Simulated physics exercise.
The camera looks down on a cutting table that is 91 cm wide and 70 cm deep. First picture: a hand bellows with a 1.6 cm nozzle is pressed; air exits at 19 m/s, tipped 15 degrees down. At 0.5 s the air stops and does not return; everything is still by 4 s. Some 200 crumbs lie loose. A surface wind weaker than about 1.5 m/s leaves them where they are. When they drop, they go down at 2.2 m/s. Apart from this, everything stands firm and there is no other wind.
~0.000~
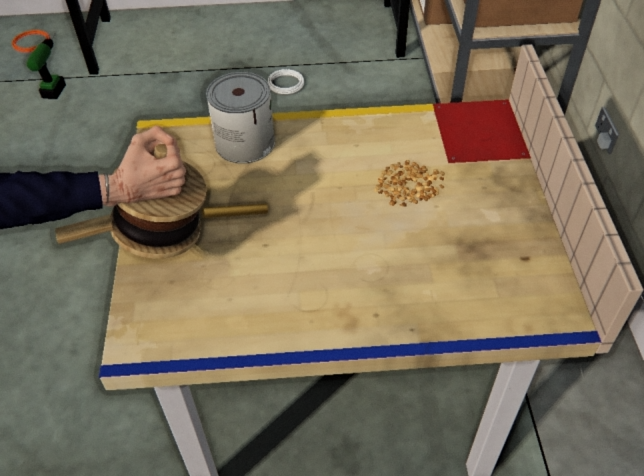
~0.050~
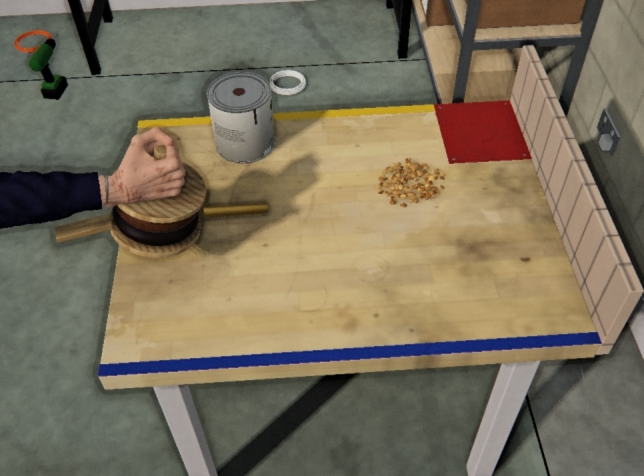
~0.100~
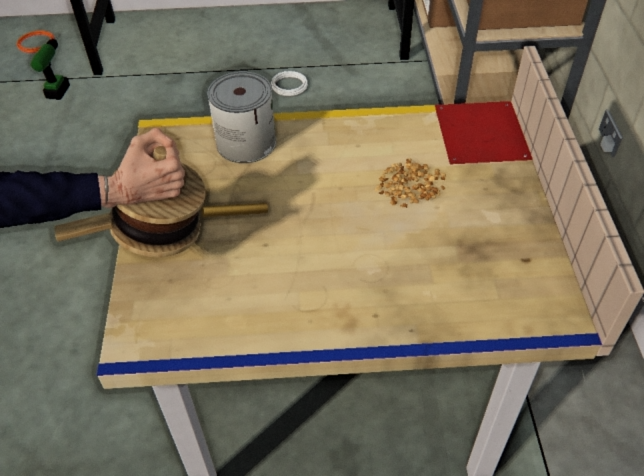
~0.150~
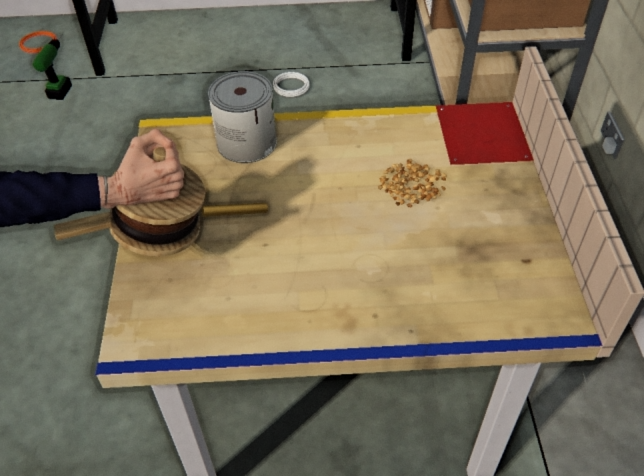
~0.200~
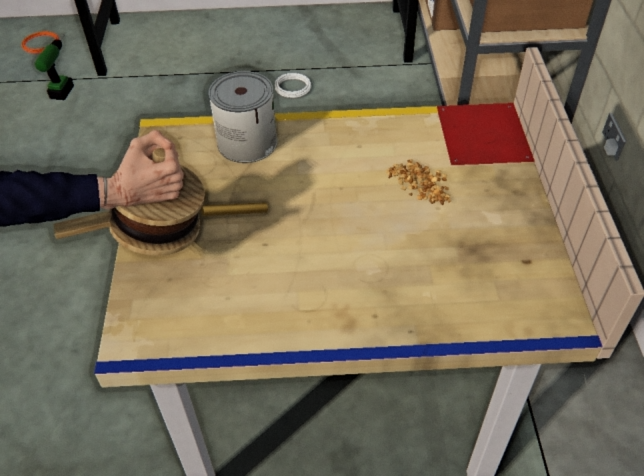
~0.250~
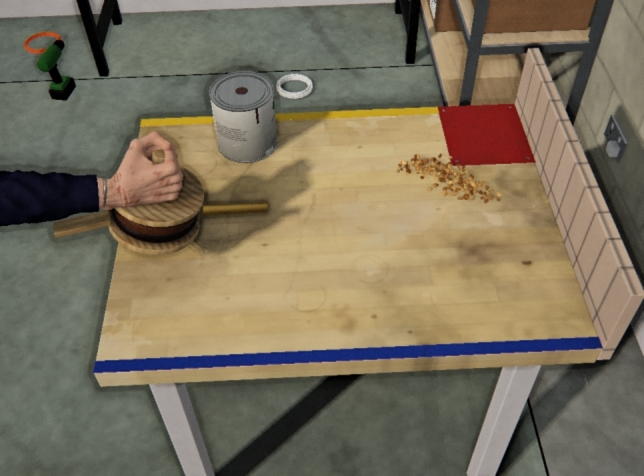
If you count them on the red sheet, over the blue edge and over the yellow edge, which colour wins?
I would say yellow wins.
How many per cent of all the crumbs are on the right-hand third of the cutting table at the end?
Roughly 50 in a hundred.
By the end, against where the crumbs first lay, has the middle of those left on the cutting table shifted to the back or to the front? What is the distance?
Rearward, some 5 cm.
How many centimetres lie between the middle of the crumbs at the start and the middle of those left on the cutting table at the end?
About 30 centimetres.
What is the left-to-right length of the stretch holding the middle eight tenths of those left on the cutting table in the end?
About 0 cm.
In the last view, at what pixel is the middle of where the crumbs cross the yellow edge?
Around (464, 106).
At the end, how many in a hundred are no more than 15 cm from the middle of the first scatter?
My estimate is close to 0 percent.
After 0.8 s, 52 % are over the yellow edge, 0 % over the blue edge and 25 % on the red sheet; the middle of those left on the top is near (531, 155); 83 % are gone or lie where they will stay.
After 1.3 s, 52 % are over the yellow edge, 0 % over the blue edge and 25 % on the red sheet; the middle of those left on the top is near (531, 155); 100 % are gone or lie where they will stay.
After 2.2 s, 52 % are over the yellow edge, 0 % over the blue edge and 25 % on the red sheet; the middle of those left on the top is near (531, 155); 100 % are gone or lie where they will stay.
After 4.0 s, at the end, 52 % are over the yellow edge, 0 % over the blue edge and 25 % on the red sheet; the middle of those left on the top is near (531, 155).
